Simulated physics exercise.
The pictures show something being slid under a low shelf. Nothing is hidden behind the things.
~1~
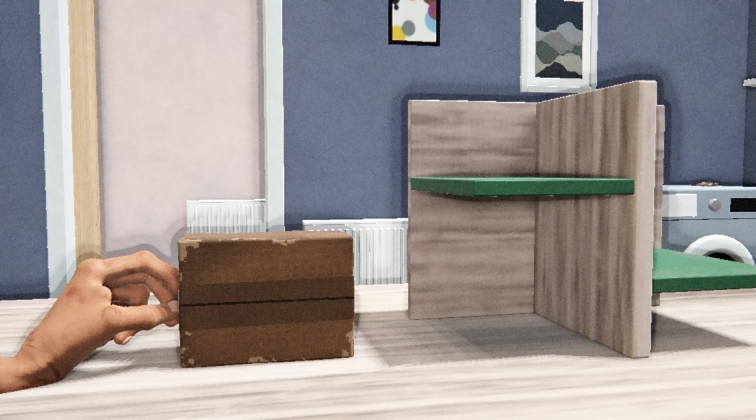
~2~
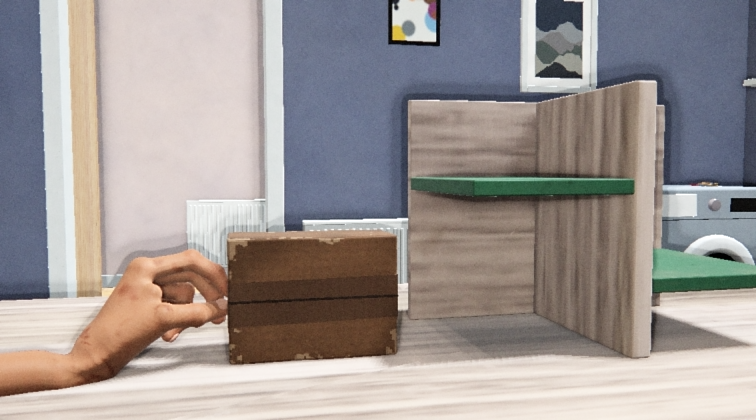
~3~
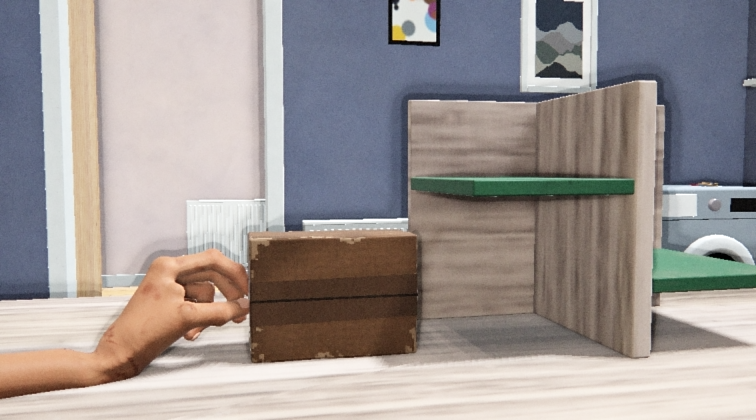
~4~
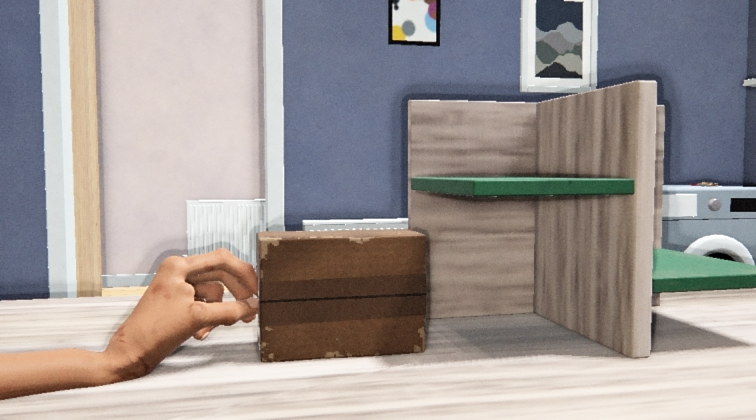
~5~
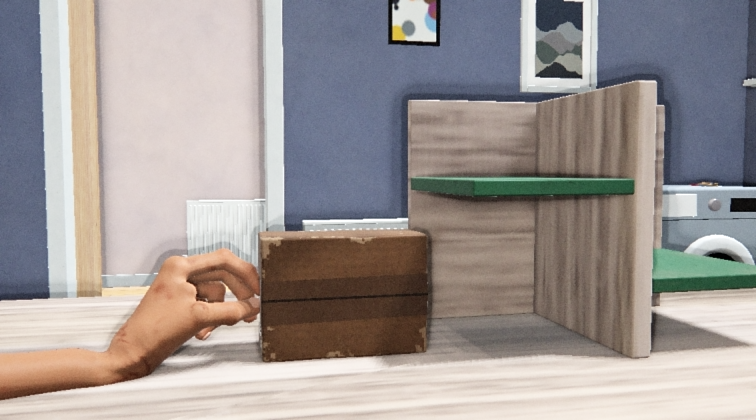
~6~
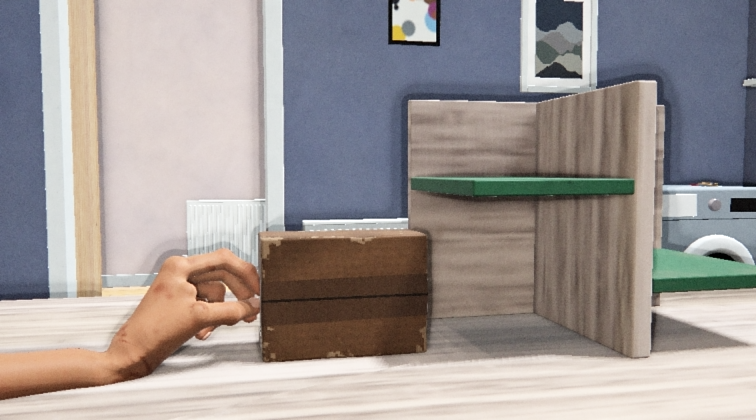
At first, a hand at the left touches the side of a brown box on a pale surface, with a green shelf between wooden panels to the right. The hand pushes the box a short way rightward, toward the shelf, its movement slowing. Then hand and box stay still beside the shelf unit.
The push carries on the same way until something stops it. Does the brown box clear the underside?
Here the brown box clears the shelf.
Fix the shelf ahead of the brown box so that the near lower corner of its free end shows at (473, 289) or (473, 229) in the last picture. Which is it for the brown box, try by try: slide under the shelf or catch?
In that order, it catches on the edge; gets in.
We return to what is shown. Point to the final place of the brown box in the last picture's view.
Its middle is close to (496, 285).
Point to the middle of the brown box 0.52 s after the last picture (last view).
At about (405, 288).
Then, 0.52 s later than the last frame, brown box sliding up to the opening near (405, 288).
When it is over, the brown box goes under, near (496, 284).
